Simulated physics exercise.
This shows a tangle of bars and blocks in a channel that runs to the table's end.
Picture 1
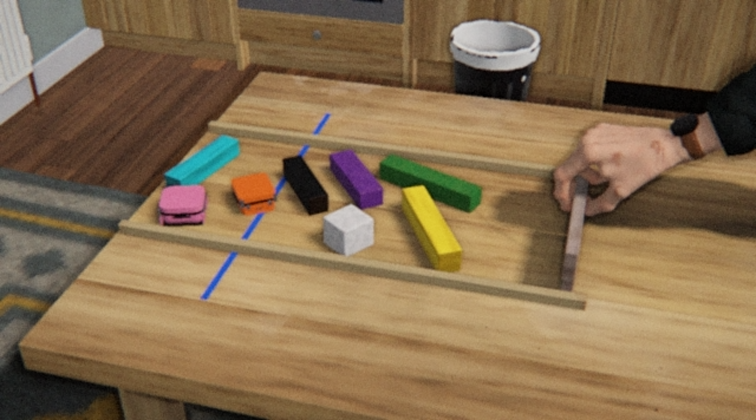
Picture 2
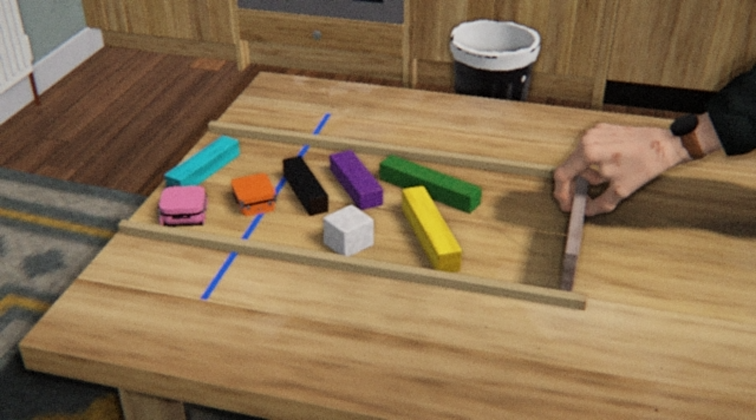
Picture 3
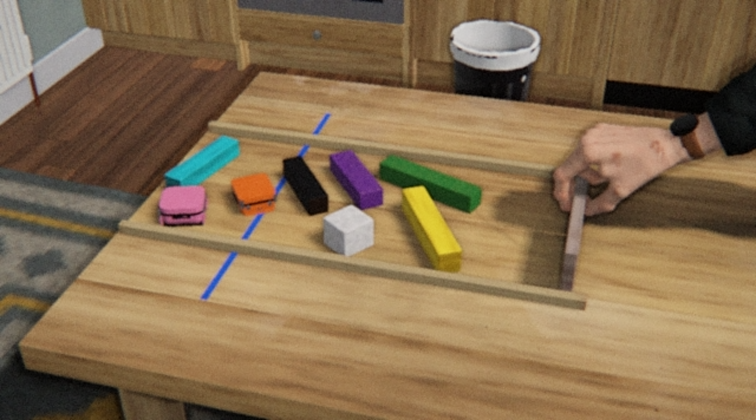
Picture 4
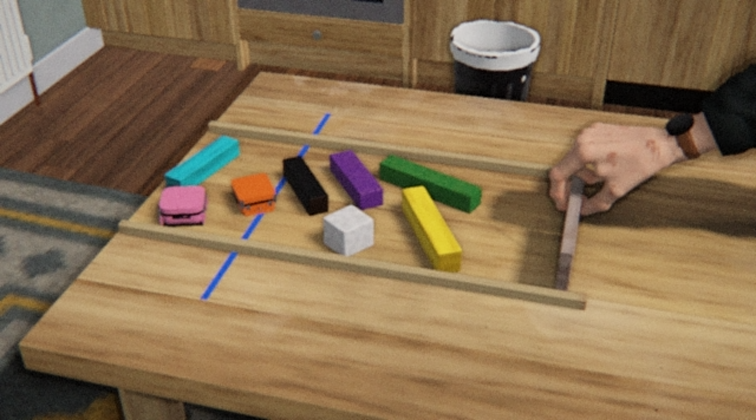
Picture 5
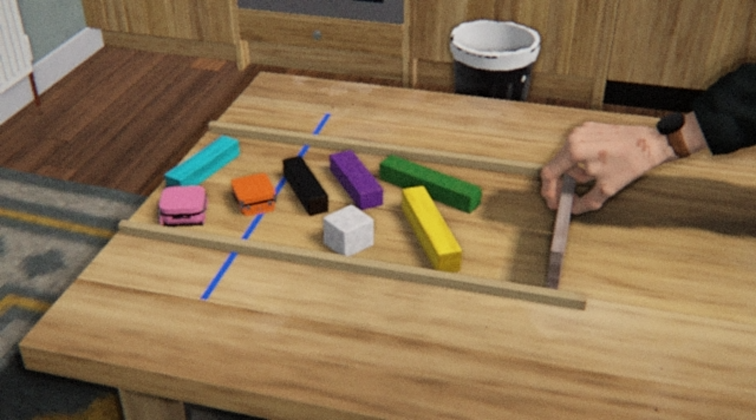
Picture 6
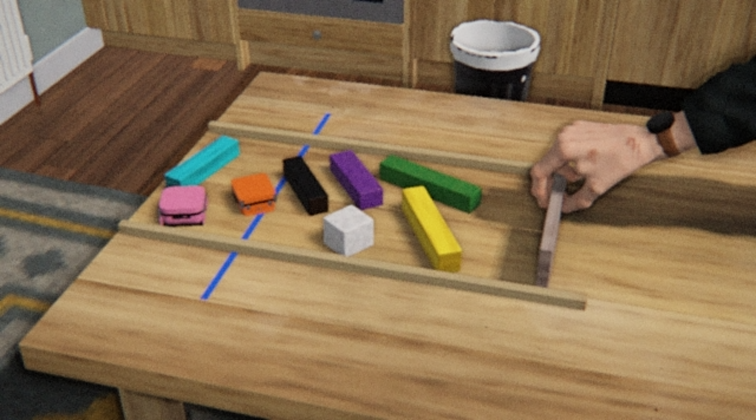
A hand slides an upright board slightly left toward the colored bars and blocks.
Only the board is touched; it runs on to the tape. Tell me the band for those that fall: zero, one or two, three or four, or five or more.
The number that fall off is zero.
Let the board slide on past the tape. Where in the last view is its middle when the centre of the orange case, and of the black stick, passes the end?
About (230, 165), and (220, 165) for the other.
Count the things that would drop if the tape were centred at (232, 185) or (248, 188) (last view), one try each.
Down on the floor: 2 and 1.
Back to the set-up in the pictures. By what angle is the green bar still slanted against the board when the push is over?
Roughly 55° out of line.
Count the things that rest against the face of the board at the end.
It touches 2.
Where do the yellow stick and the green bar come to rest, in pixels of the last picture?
Near (250, 203) and (250, 151).
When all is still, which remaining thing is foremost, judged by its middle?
Foremost is the turquoise stick.
Soon after, none off yet; turquoise stick at rest near (203, 165); pink case at rest near (184, 207); orange case at rest near (254, 196).
In the end, the number that fall off is zero.
